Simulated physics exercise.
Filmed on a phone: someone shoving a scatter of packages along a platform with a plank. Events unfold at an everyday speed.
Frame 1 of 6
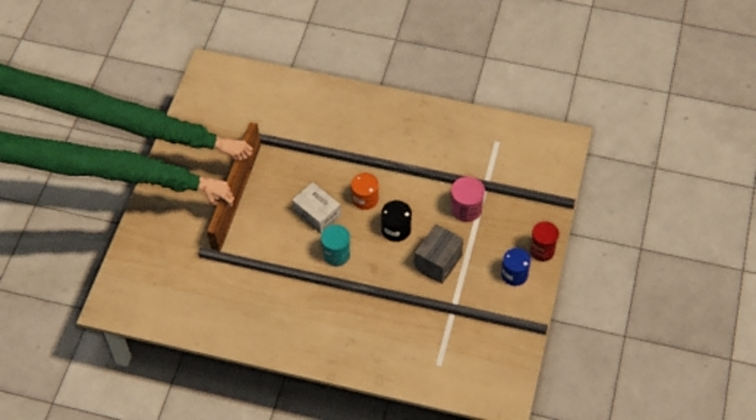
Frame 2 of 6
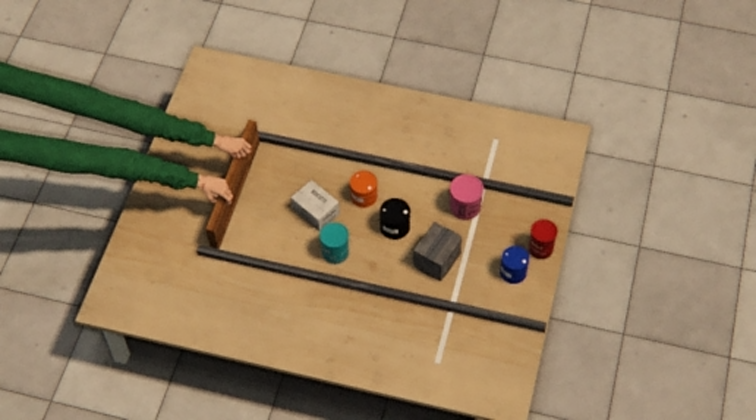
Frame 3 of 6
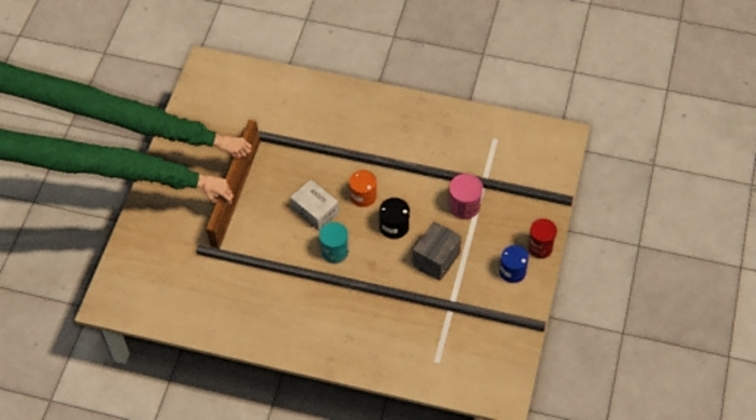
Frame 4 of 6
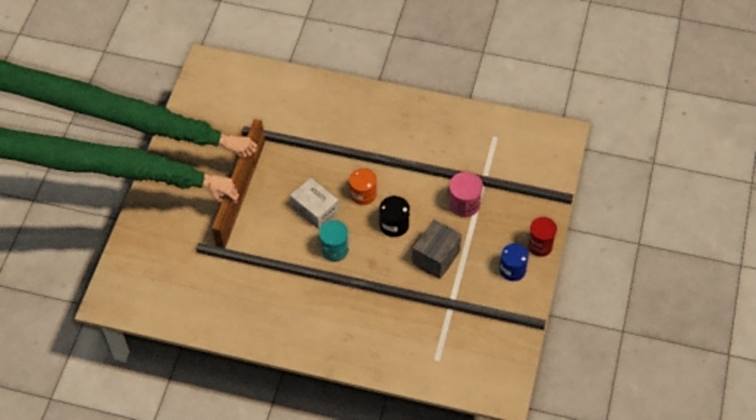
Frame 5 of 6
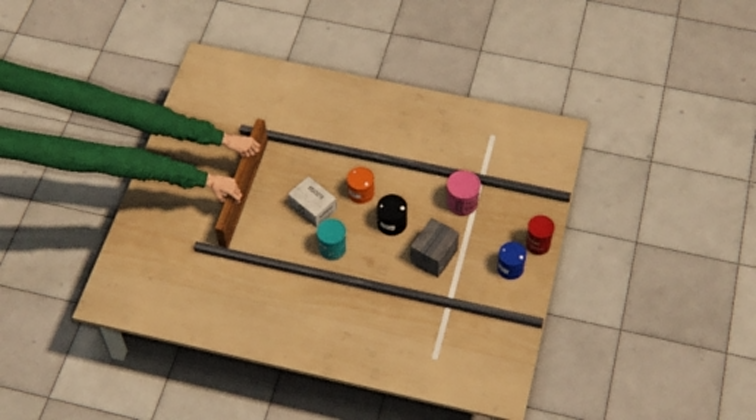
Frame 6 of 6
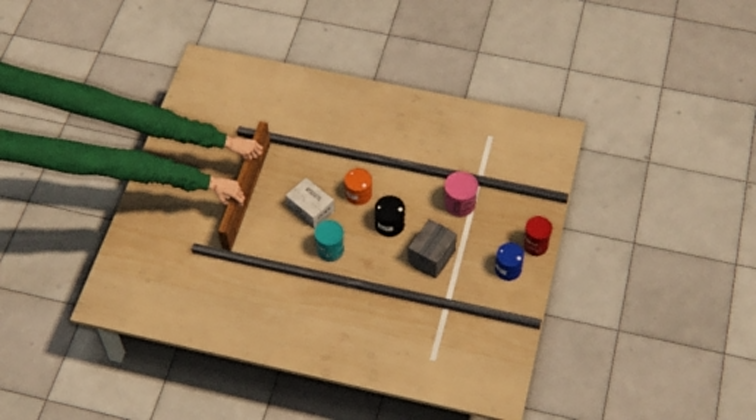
Wooden plank held by two green-sleeved hands edging slightly right across a table, behind scattered canisters and boxes that stay put.
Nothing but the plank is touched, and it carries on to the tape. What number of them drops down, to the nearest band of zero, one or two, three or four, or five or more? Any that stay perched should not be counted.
Nearest band: Zero.
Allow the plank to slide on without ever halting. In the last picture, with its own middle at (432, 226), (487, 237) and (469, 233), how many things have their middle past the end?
Taking the three positions in turn, the counts come to 0, 2 and 0.
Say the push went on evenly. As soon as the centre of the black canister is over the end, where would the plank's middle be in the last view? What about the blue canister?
Black canister over the end: About (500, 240). Blue canister over the end: About (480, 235).
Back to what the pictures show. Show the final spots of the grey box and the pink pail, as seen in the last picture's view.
The grey box stops around (503, 271); the pink pail around (514, 200).
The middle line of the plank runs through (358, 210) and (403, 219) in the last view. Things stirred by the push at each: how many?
Tally: First 4; then 5.
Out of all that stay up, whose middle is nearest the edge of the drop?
The red pail winds up nearest.
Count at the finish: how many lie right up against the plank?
My count gives 3.
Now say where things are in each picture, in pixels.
In the first frame, red pail (544, 242); blue canister (516, 267); pink pail (467, 200); plank (235, 187); tape (470, 248).
In the second frame, blue canister (515, 265); turquoise pail (335, 244).
In the third frame, pink pail (465, 197); grey box (437, 251).
In the fourth frame, red pail (542, 237); orange canister (363, 187).
In the fifth frame, blue canister (512, 261); plank (242, 183).
In the sixth frame, red pail (537, 237); blue canister (509, 262); pink pail (461, 195); plank (245, 186); tape (463, 243).
Early on, none off yet; red pail at rest near (537, 237); blue canister at rest near (509, 262); pink pail at rest near (461, 195).
A while later, none off yet; red pail at rest near (537, 237); blue canister at rest near (509, 262); pink pail travelled a little near (473, 196).
Finally, the number that fall off is zero.
